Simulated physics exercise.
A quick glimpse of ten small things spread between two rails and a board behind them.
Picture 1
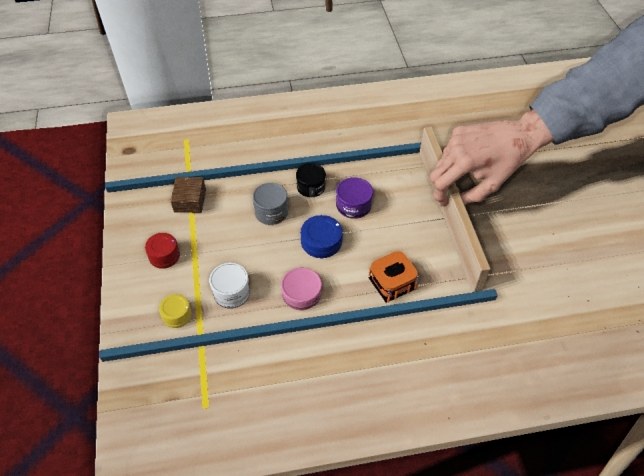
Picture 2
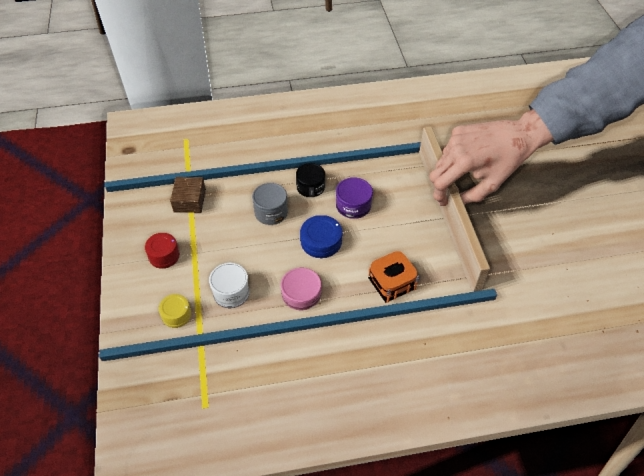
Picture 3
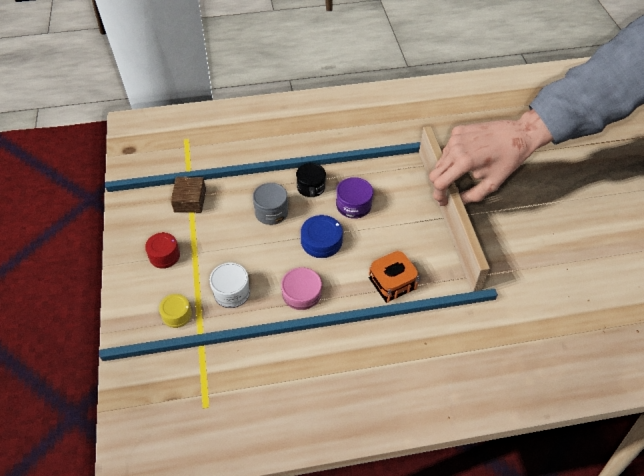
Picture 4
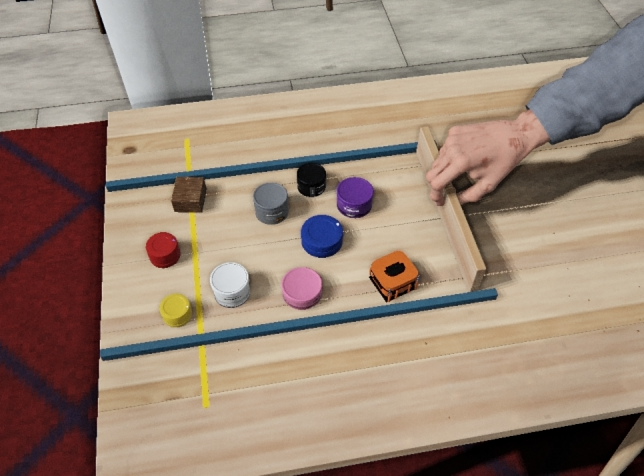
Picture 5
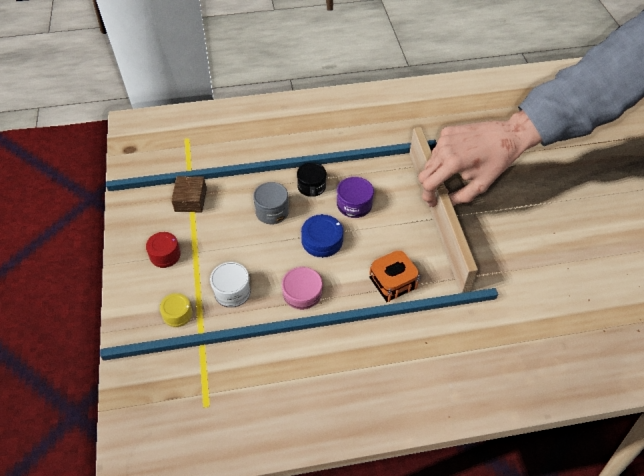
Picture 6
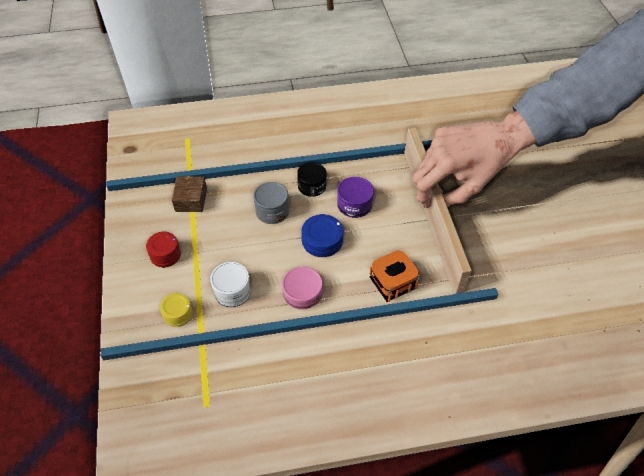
A light wooden table beside a red patterned rug, on a pale tiled floor, is seen from above at an angle. Between two blue rails sit a brown block, red and yellow lids near a yellow tape line, and white, grey, black, pink, blue and purple round pieces, with an orange case at right. A hand at right holds an upright board still, then slides it slightly left while the objects and view stay put.
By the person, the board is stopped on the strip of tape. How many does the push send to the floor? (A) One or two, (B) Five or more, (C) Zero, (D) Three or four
C.
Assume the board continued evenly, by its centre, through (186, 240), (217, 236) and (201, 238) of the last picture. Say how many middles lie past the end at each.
The counts are 1, 0 and 0, in that order.
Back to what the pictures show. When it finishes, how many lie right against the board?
It's touching 4 at the end.
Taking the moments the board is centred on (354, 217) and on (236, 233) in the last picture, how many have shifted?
The first count is 2, and then it's 9.
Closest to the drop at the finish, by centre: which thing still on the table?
Yellow lid.
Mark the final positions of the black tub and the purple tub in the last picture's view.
In the last picture, roughly (176, 199) and (174, 225).
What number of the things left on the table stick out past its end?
That would be 1.
Soon after, none off yet; red lid at rest near (164, 250); yellow lid at rest near (177, 310); brown block at rest near (190, 194).
After that, none off yet; red lid at rest near (164, 250); yellow lid displaced about its own width near (150, 318); brown block displaced a little near (170, 193).
In the end, the number that fall off is zero.
